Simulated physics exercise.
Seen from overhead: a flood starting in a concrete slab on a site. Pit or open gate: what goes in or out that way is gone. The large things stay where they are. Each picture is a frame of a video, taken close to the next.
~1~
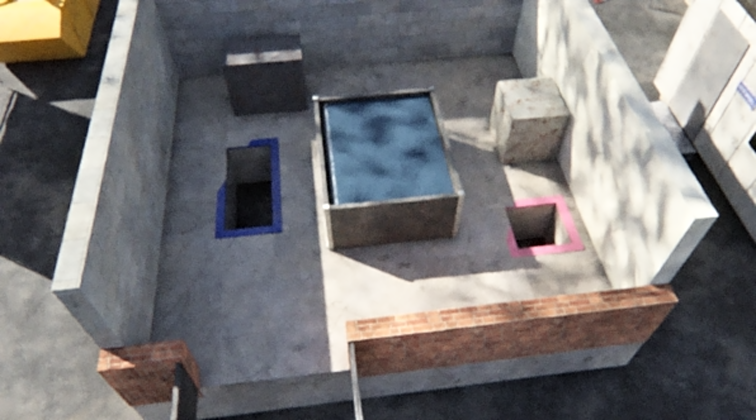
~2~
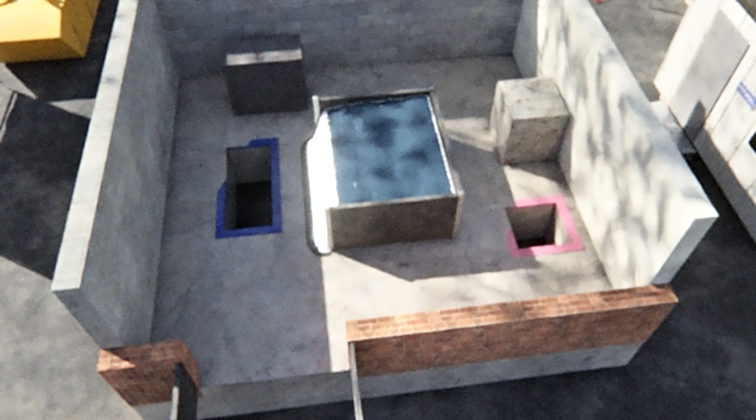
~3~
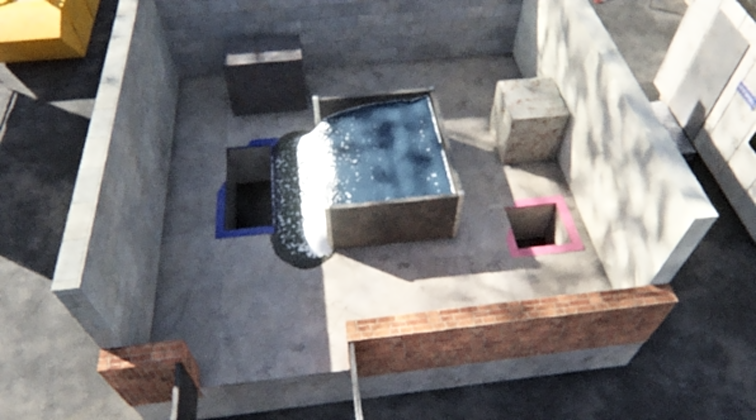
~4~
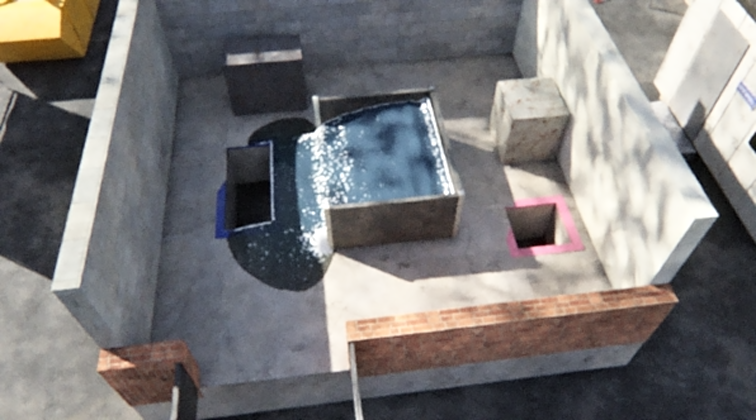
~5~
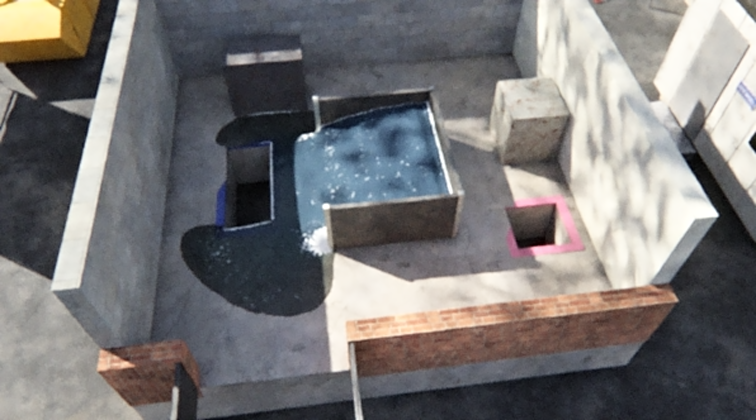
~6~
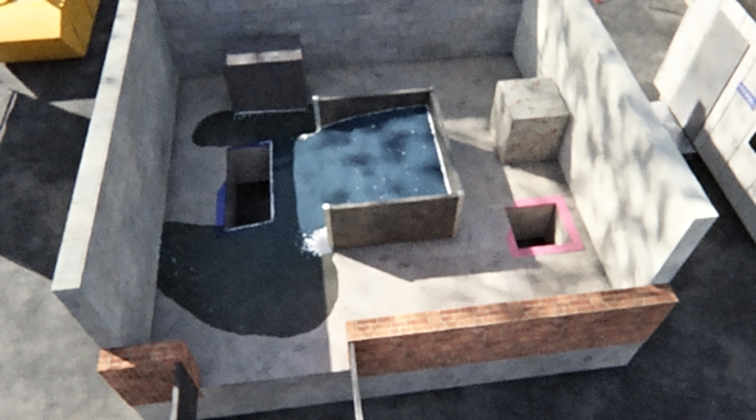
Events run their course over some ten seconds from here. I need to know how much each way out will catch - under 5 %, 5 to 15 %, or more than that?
Here you go: The gate catches 5 to 15 %; the pink pit catches under 5 %; the blue pit catches more than 15 %.
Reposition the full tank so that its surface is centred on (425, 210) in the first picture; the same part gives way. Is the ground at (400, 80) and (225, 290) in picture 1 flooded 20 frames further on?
Spot by spot: High and dry, after that drenched.
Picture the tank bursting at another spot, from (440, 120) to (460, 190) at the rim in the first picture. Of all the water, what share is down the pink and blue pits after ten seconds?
Roughly, in per cent: Pink 70, blue 2.
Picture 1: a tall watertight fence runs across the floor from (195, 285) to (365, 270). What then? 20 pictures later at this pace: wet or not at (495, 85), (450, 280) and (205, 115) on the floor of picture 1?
Going one after another, I'd say kept clear of the flood, then kept clear of the flood, then reached by the flood.
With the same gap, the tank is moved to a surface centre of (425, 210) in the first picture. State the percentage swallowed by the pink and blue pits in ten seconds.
The pink pit gets 0 per cent and the blue pit 45 per cent.
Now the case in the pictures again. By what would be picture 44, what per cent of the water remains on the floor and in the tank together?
Roughly 26 out of every hundred parts.
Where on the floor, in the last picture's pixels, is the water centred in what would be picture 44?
I'd point to (314, 199).
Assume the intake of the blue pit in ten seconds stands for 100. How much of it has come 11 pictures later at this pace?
Near 65 in a hundred.
A moment on, water covers 30 % of the floor; the gate 0 %, the pink pit 0 %, the blue pit 33 %.
Next, water covers 35 % of the floor; the gate 1 %, the pink pit 0 %, the blue pit 48 %.
Then, water covers 45 % of the floor; the gate 4 %, the pink pit 0 %, the blue pit 58 %.
Later, water covers 55 % of the floor; the gate 8 %, the pink pit 0 %, the blue pit 67 %.
In the end, water covers 45 % of the floor; the gate 10 %, the pink pit 1 %, the blue pit 73 %.
